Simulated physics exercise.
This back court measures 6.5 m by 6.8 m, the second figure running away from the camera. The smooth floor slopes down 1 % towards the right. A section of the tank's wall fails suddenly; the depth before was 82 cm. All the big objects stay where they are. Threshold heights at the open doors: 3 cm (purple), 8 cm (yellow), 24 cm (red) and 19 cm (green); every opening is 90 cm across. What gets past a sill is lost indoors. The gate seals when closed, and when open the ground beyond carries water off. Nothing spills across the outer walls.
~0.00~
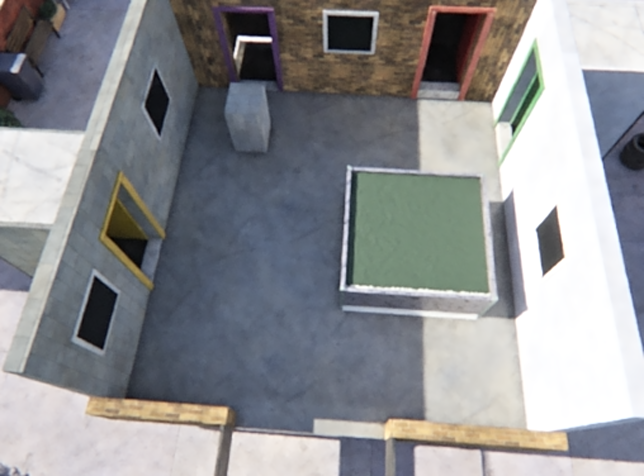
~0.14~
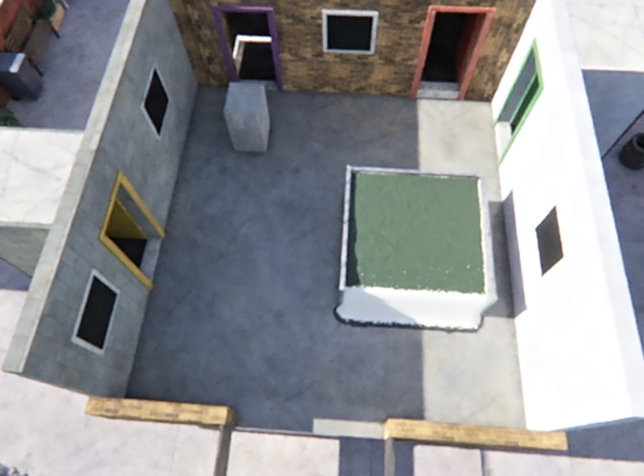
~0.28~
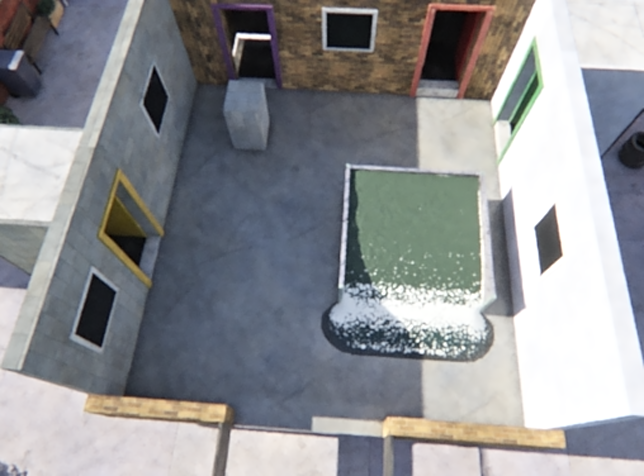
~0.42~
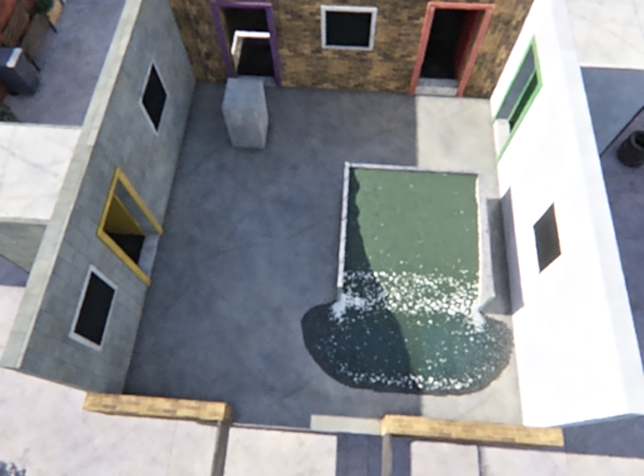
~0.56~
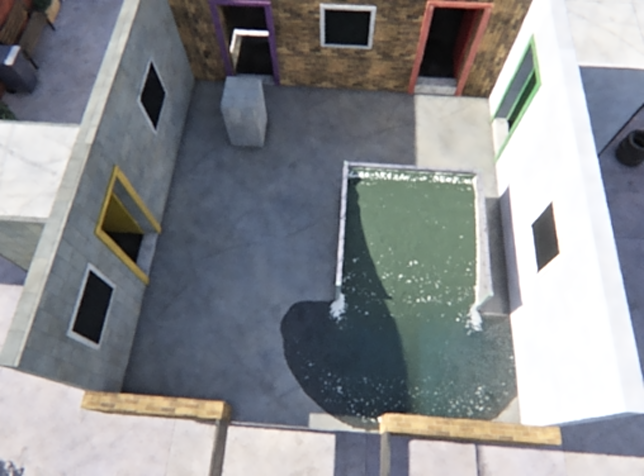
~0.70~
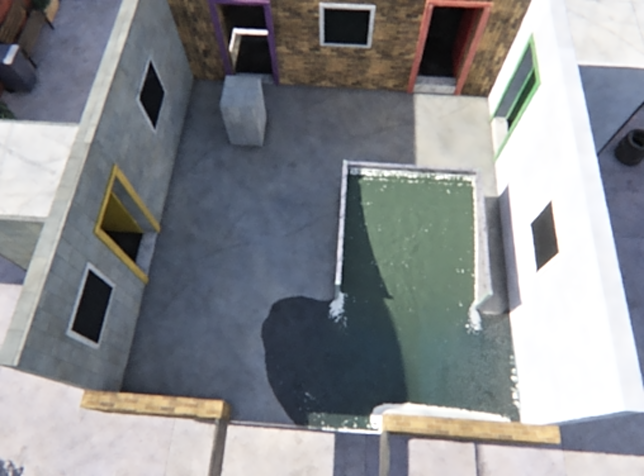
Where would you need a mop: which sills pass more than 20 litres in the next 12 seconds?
Within that time: At the purple door it exceeds the limit; at the yellow door it keeps below the limit; at the red door it keeps below the limit; at the green door it keeps below the limit.
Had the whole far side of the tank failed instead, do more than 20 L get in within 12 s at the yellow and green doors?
Against that limit: Yellow below, green above.
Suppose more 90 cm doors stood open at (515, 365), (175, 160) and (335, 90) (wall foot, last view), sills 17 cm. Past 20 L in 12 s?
In that order: Past it, not over, not over.
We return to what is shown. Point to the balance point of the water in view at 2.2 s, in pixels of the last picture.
Around (420, 318).
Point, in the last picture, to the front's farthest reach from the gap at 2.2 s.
Near (142, 398).
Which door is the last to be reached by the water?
It is the purple one.
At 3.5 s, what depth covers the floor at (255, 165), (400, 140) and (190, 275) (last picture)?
In that order: 0, 0 and 0 cm.
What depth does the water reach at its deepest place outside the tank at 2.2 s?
Roughly 57 cm.
After 1.4 s water covers 20 % of the floor and is deepest (66 cm) near (521, 426); purple door not reached, yellow door not reached, red door not reached, green door not reached.
After 2.2 s water covers 25 % of the floor and is deepest (57 cm) near (510, 425); purple door not reached, yellow door not reached, red door not reached, green door not reached.
After 3.5 s water covers 40 % of the floor and is deepest (31 cm) near (521, 426); purple door not reached, yellow door not reached, red door not reached, green door 12 cm at the sill, 0 L in.
After 7.0 s water covers 90 % of the floor and is deepest (14 cm) near (198, 102); purple door 3 cm at the sill, 0 L in, yellow door 6 cm at the sill, 0 L in, red door 10 cm at the sill, 1 L in, green door 7 cm at the sill, 0 L in.
After 12.0 s water covers 100 % of the floor and is deepest (10 cm) near (512, 337); purple door 6 cm at the sill, 51 L in, yellow door 2 cm at the sill, 0 L in, red door 5 cm at the sill, 1 L in, green door 6 cm at the sill, 0 L in.
